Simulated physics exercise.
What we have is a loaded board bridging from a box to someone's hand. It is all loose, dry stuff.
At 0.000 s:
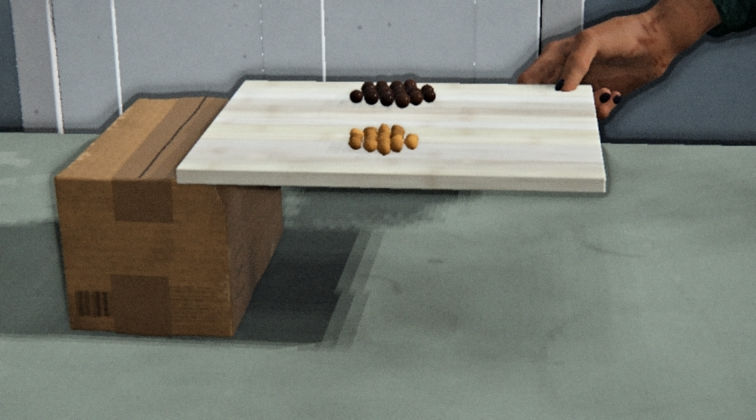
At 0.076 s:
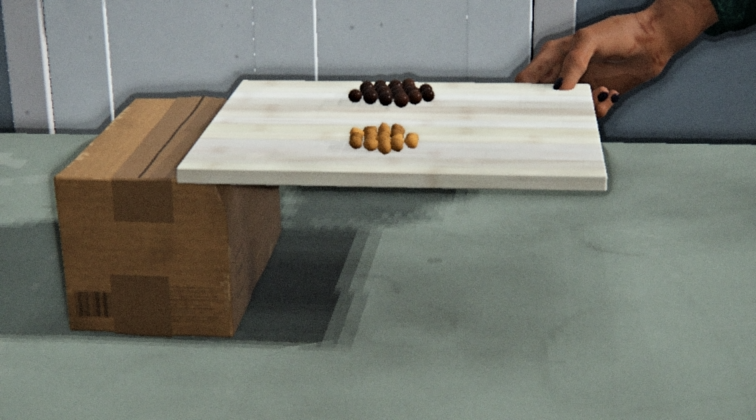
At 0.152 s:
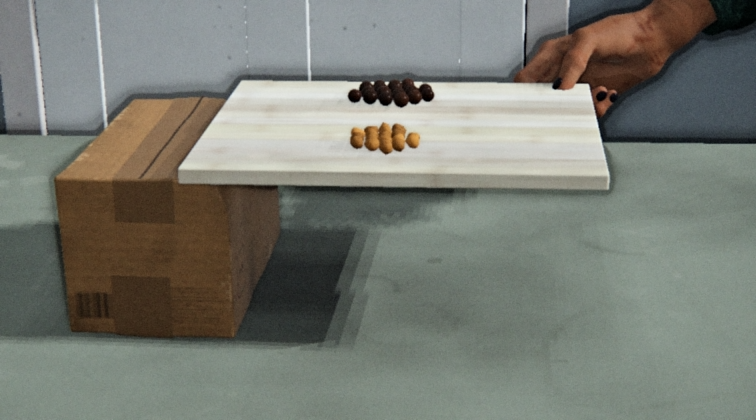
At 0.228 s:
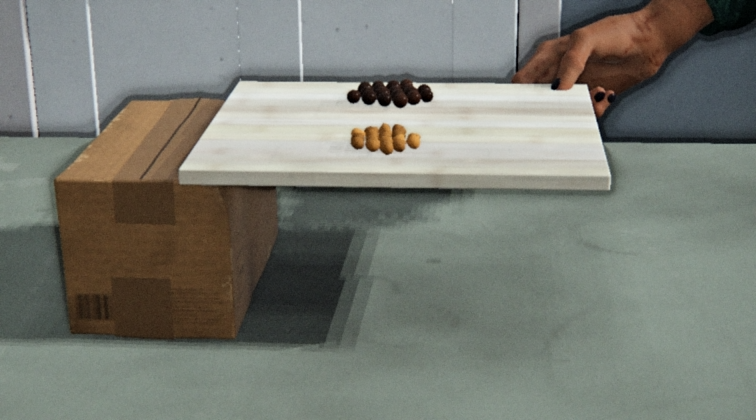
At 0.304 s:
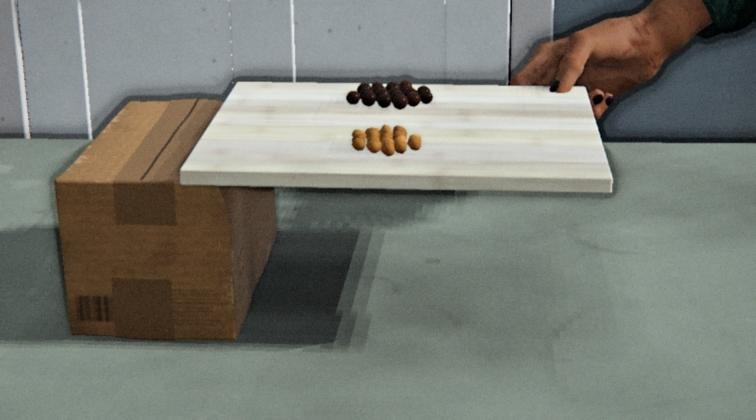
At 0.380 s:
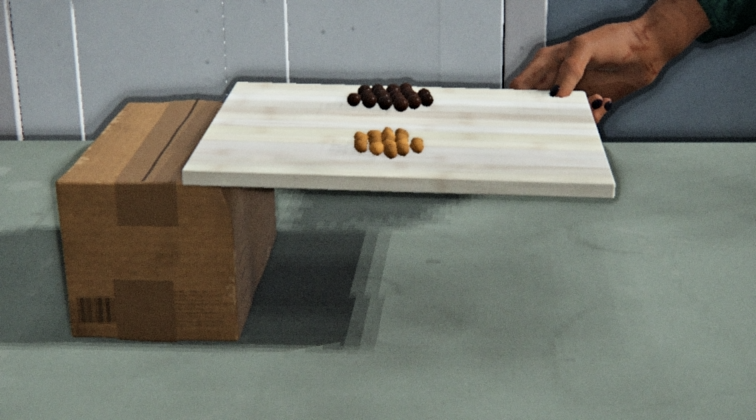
On a grey-green tabletop, a hand at right barely lowering one end of a pale board carrying dark and tan balls, box supporting the left.
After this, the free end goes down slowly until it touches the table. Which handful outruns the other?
Farther out at the end: The back one.
Around 0.85 s, board sloping at 13°; front handful all still on the board; back handful all still on the board.
Around 1.34 s, board sloping at 25°; front handful all still on the board; back handful mostly less than half a board's length out.
Around 1.93 s, board resting at 28°; front handful mostly at the foot of the board; back handful mostly up to a board's length out.
Finally (3.5 s), board resting at 28°; front handful mostly at the foot of the board; back handful mostly one to two board lengths out, about a third gone off the table; the back handful has gone farther.
